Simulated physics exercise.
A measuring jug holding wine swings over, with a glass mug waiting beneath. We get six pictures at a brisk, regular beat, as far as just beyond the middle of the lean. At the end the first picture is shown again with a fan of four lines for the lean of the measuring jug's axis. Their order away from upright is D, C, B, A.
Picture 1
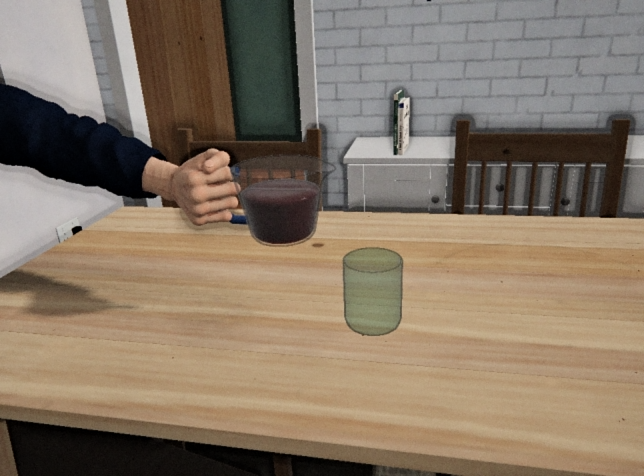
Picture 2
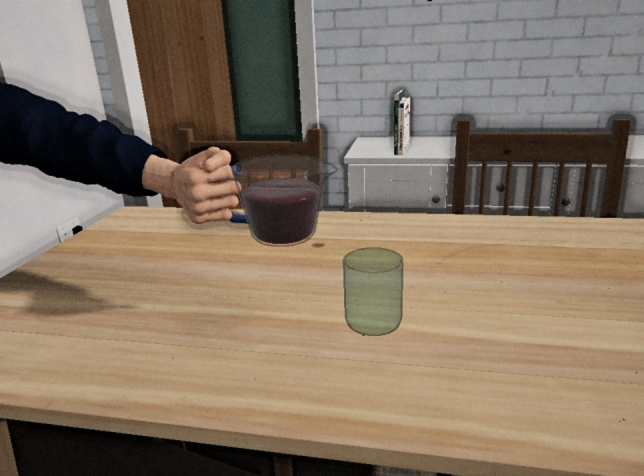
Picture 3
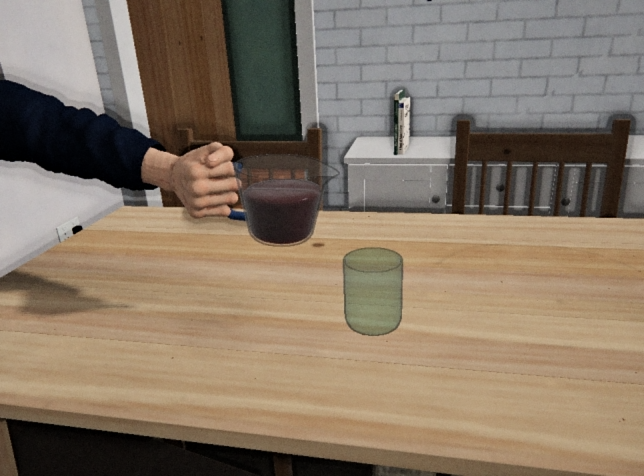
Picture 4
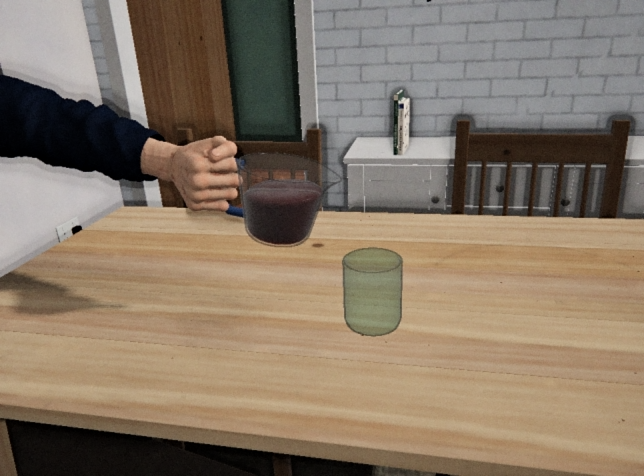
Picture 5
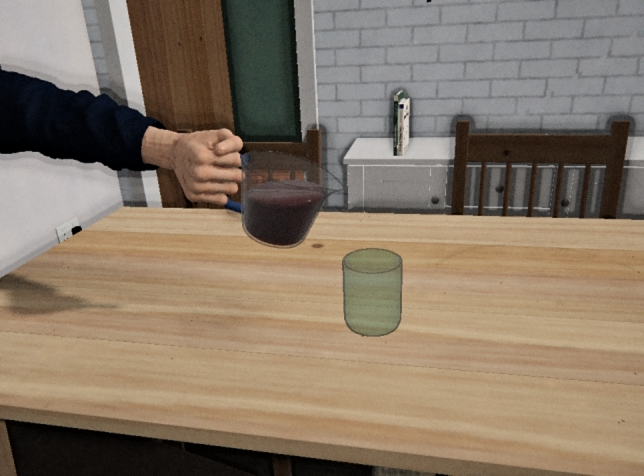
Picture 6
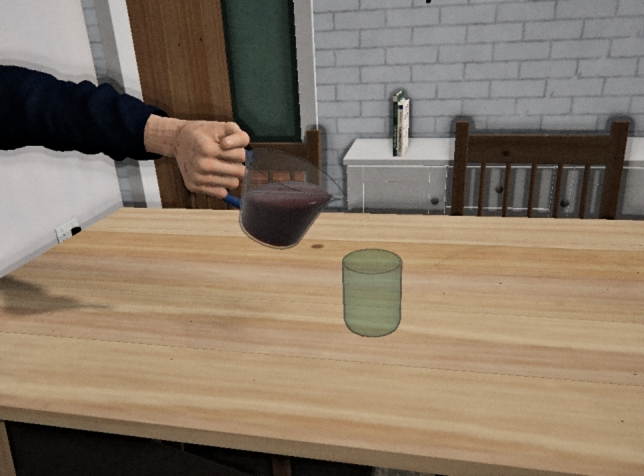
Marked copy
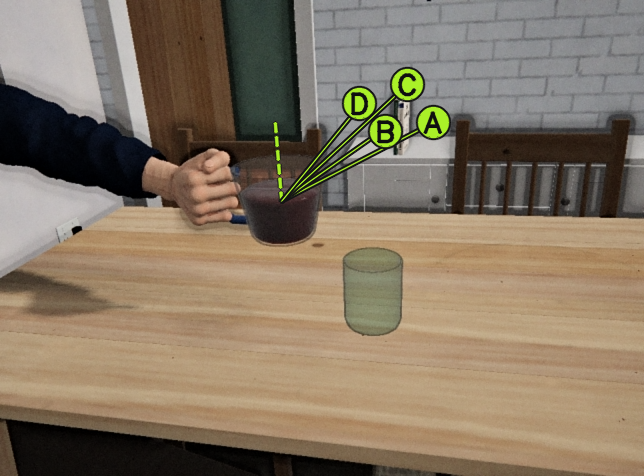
Hand in dark sleeve holding a clear jug of dark red wine, gradually tilting it rightward above a greenish glass on a wooden table.
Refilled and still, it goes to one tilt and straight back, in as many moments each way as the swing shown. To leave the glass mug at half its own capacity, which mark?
B beats the others.
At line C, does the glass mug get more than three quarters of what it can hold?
No, it does not.
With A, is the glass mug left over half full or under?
Over half.
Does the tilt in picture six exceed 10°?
Yes.
On the marked copy, A at (418, 130); B at (369, 139); C at (394, 96); D at (350, 117).
With A, the glass mug ends with about 66 % of what it can hold.
With B, the glass mug ends with about 49 % of what it can hold.
With C, the glass mug ends with about 34 % of what it can hold.
With D, the glass mug ends with about 19 % of what it can hold.
